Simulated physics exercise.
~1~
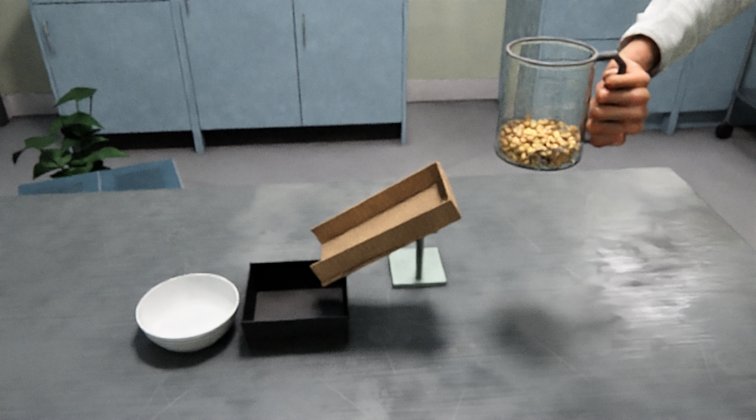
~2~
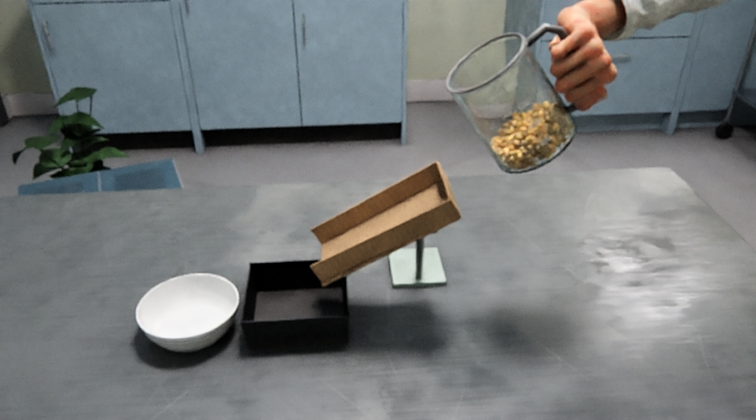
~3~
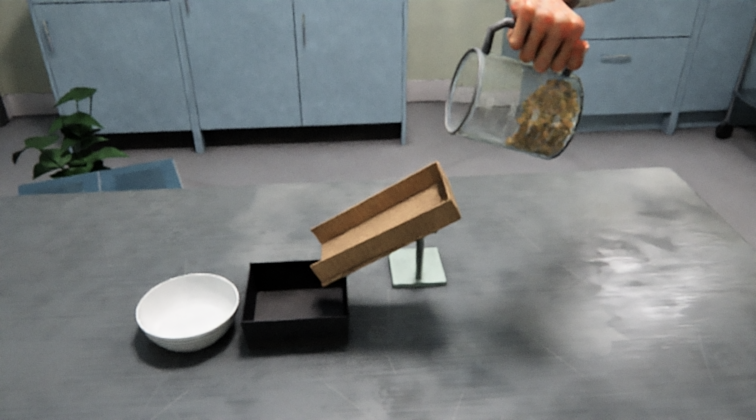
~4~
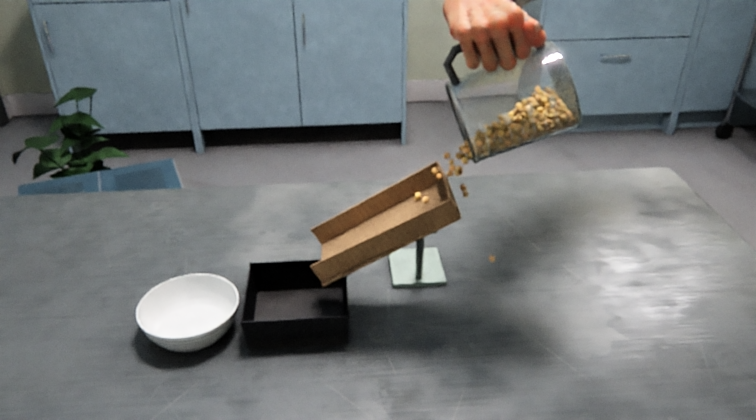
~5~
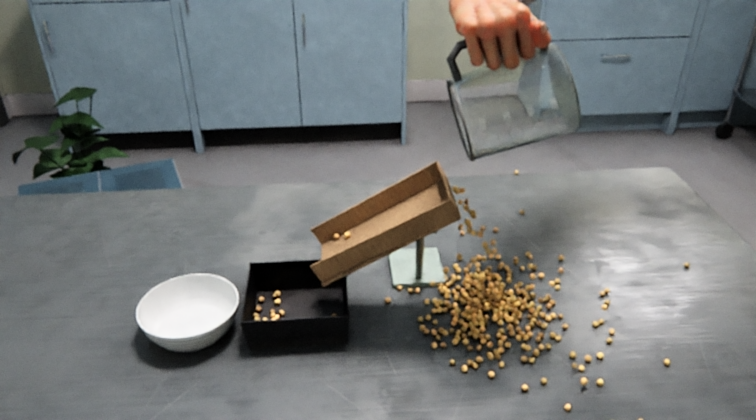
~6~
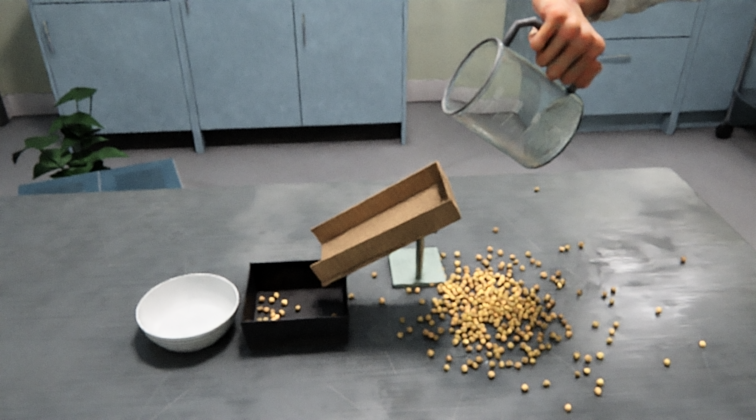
A hand tips chickpeas from a jug, and most miss the chute and scatter across the table.
